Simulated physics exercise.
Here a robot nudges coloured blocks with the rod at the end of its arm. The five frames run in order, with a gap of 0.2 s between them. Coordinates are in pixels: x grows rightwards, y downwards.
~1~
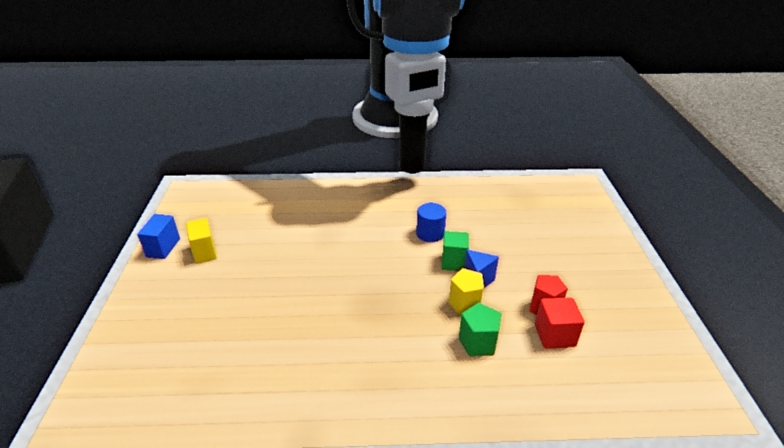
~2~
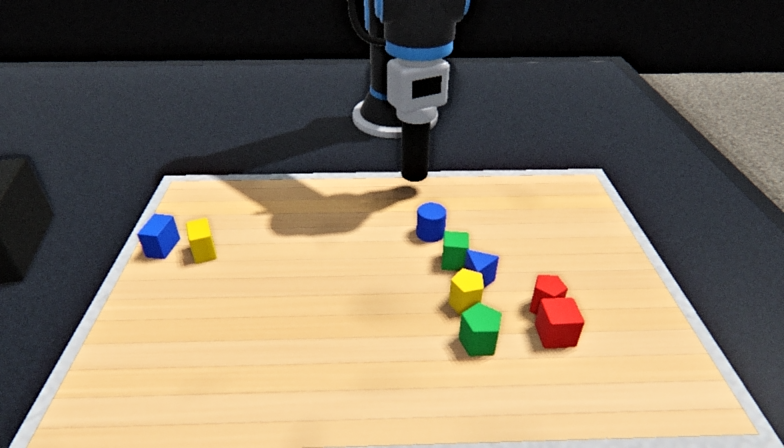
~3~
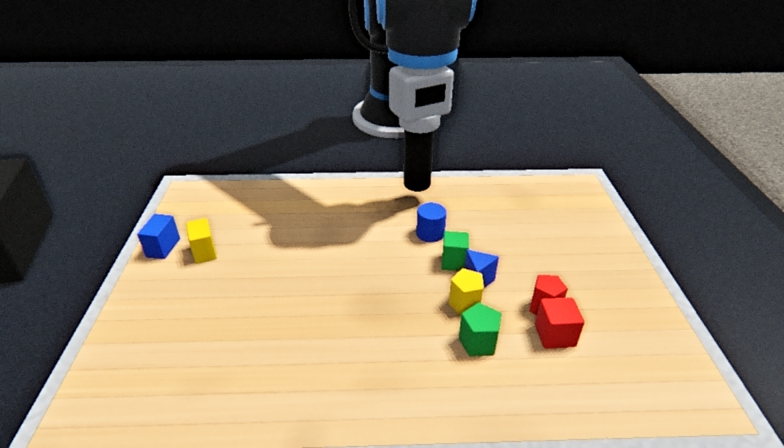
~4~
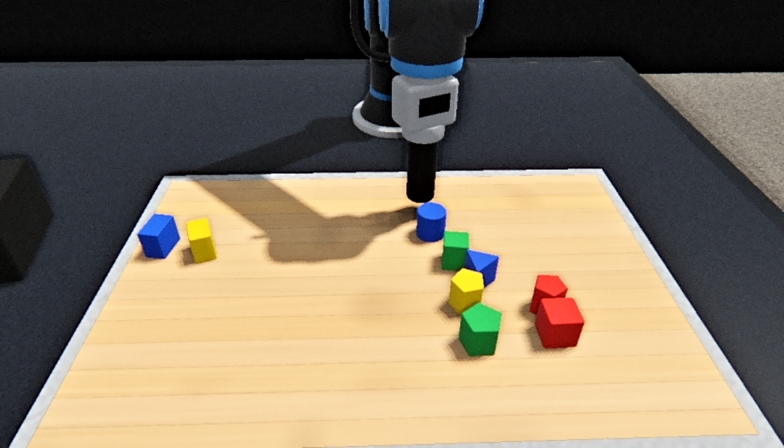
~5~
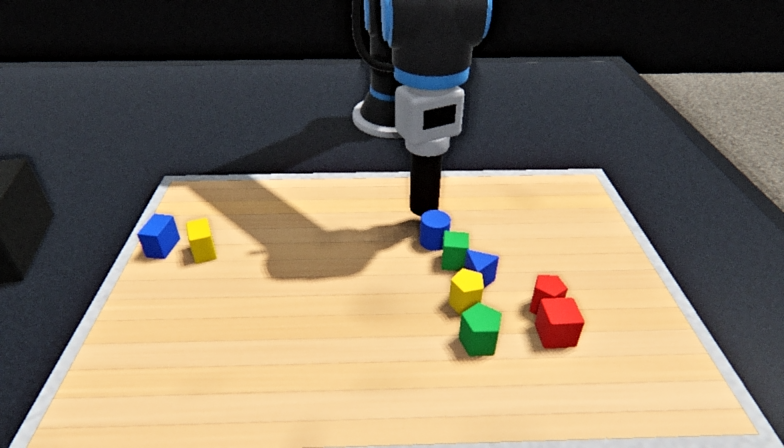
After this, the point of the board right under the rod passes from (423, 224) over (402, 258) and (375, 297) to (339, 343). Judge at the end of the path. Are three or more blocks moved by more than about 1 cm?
No - that is not the case.
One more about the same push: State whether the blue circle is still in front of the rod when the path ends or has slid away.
The rod will have lost it.
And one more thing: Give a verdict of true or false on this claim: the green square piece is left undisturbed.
That is false.
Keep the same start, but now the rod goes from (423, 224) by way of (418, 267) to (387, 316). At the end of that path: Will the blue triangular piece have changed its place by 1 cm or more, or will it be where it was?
Once the path is done, it is somewhere new.
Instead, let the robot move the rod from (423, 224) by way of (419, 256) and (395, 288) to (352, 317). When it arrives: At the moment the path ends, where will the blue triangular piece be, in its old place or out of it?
Somewhere new.
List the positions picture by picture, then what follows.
In the first frame, tip of the rod (412, 168), middles of tops, blue circle (432, 210), green square piece (457, 239), yellow pentagon (469, 280), blue triangular piece (481, 258).
In the second frame, rod (414, 176), nothing pushed.
In the third frame, rod (417, 185), nothing pushed.
In the fourth frame, rod (420, 196), nothing pushed.
In the fifth frame, rod (424, 209), blue circle (436, 218), green square piece (457, 239), yellow pentagon (469, 280), blue triangular piece (481, 258).
The first path, step by step. One third of the way, rod (402, 243); blue circle (435, 239); green square piece (467, 244); blue triangular piece (483, 261), turned 15° anticlockwise.
Two thirds of the way, rod (374, 283); blue circle (435, 239); green square piece (467, 244); blue triangular piece (483, 261), turned 15° anticlockwise.
At the end, rod (337, 327); blue circle (435, 239); green square piece (467, 244); yellow pentagon unmoved; blue triangular piece (483, 261), turned 15° anticlockwise.
